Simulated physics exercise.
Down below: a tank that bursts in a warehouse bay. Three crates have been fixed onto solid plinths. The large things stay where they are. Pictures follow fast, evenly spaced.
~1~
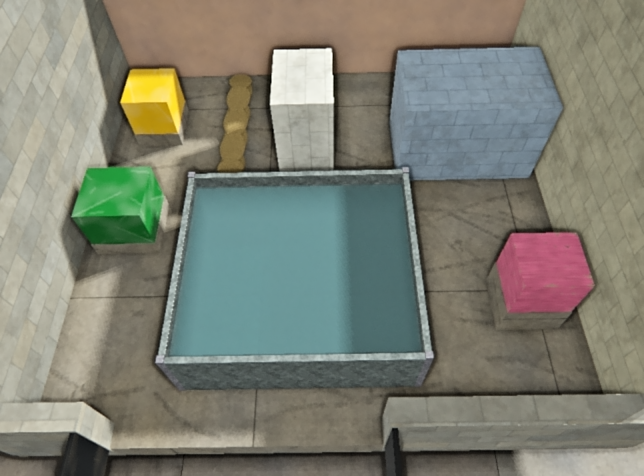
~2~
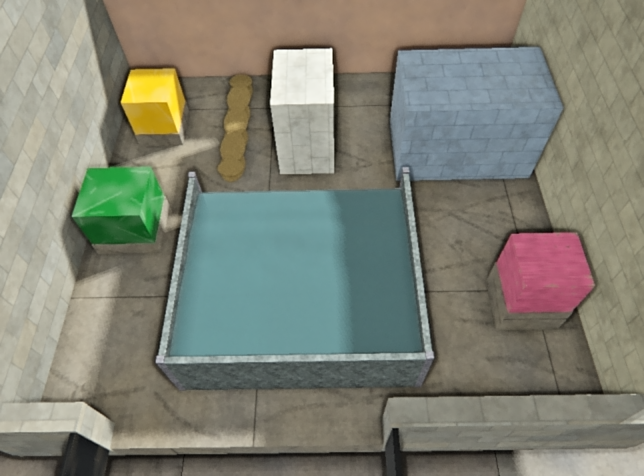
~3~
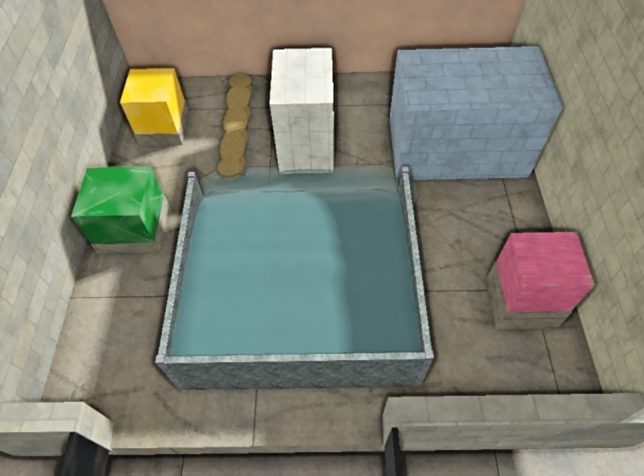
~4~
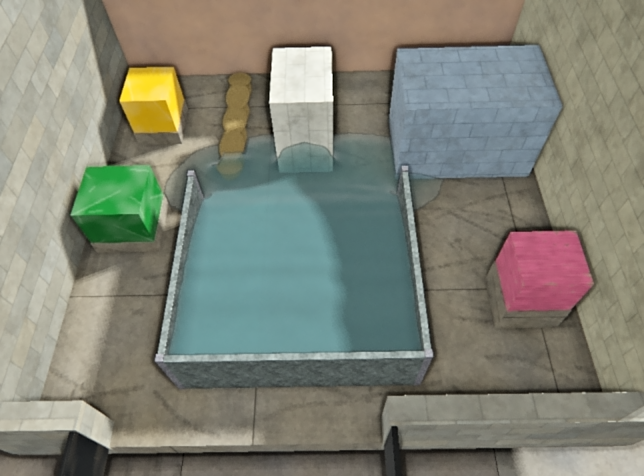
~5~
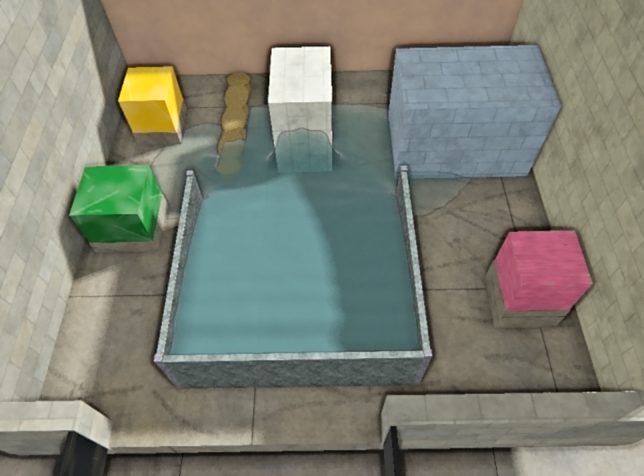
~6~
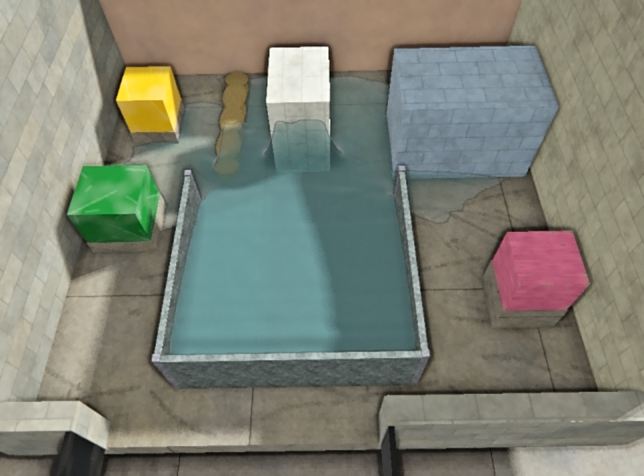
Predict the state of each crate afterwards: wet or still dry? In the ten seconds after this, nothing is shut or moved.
Afterwards, the green crate is wet; the yellow crate is wet; the pink crate is still dry.
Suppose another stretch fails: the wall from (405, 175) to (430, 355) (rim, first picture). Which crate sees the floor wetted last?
My answer: The yellow one.
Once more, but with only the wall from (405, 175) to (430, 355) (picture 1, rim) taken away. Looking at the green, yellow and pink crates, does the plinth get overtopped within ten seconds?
Green crate is not reached; yellow crate is not reached; pink crate is reached.
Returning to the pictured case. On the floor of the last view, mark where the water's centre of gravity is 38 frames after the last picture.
That comes out near (308, 197).
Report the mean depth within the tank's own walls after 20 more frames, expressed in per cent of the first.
Estimate: Some 26 %.
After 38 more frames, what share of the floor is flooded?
My best guess is some 100 %.
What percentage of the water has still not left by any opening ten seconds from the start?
About 90 per cent.
A moment on, water covers 50 % of the floor; the green crate water round its plinth, the yellow crate water round its plinth, the pink crate not reached.
Next, water covers 65 % of the floor; the green crate water round its plinth, the yellow crate water round its plinth, the pink crate water round its plinth.
Then, water covers 80 % of the floor; the green crate water round its plinth, the yellow crate water round its plinth, the pink crate water round its plinth.
Later, water covers 100 % of the floor; the green crate water round its plinth, the yellow crate water round its plinth, the pink crate water round its plinth.
In the end, water covers 95 % of the floor; the green crate was topped, the yellow crate was topped, the pink crate stayed above the water.
